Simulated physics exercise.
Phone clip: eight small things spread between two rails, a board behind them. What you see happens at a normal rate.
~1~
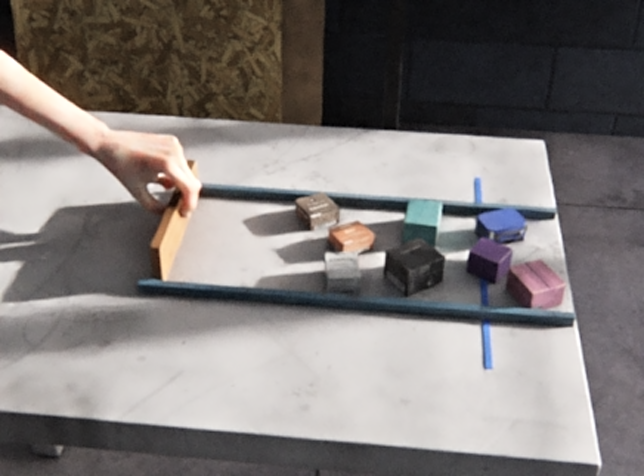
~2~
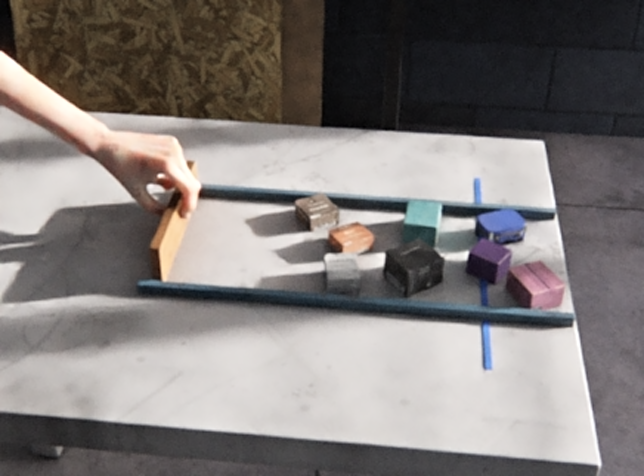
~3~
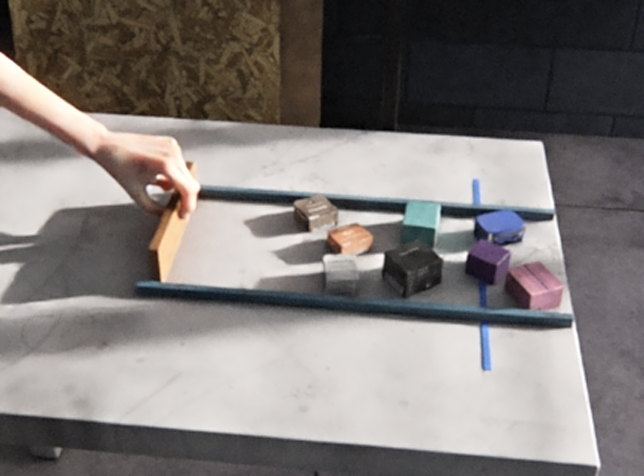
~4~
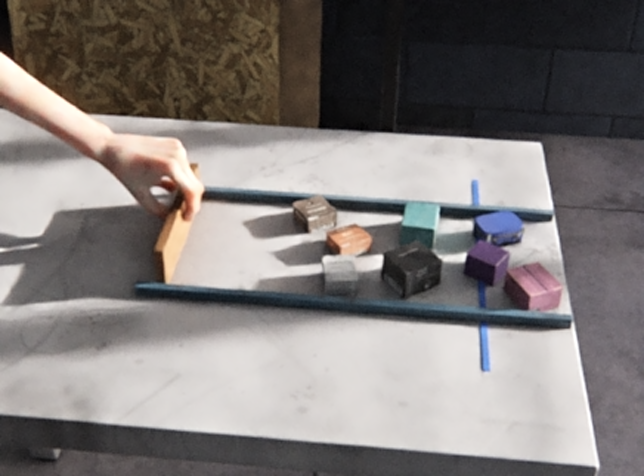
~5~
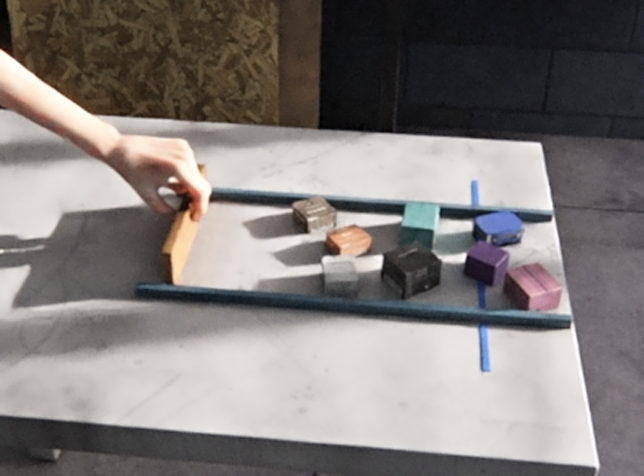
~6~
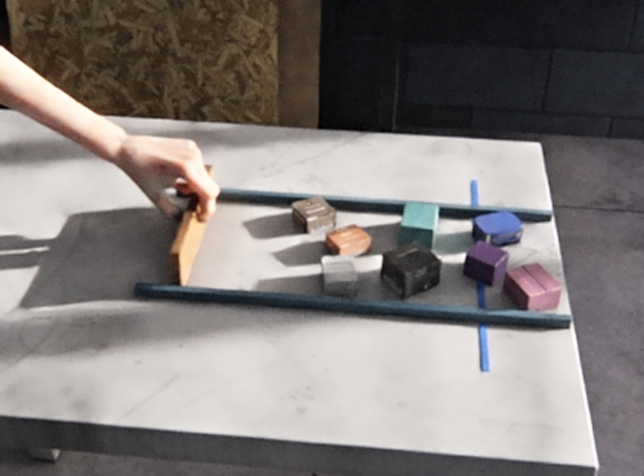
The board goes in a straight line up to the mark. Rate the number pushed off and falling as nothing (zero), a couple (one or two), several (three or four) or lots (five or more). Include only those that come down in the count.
It is a couple.
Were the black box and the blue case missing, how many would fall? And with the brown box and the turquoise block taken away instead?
0 in the first try, 1 in the second.
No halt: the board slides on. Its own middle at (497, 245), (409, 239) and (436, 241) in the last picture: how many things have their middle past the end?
Counts by place: 2 / 0 / 0.
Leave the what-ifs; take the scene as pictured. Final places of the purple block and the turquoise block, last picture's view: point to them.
Purple block at about (535, 264), turquoise block at about (529, 233).
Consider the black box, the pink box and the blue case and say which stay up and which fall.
Looking at each: The black box never drops; the pink box does drop; the blue case does drop.
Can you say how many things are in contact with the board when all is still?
Number in contact with it: 3.
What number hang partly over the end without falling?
0, I think.
Early on, none off yet; pink box at rest near (532, 288); blue case at rest near (497, 231); purple block at rest near (486, 263).
Finally, the number that fall off is one or two; lost, blue case and pink box.
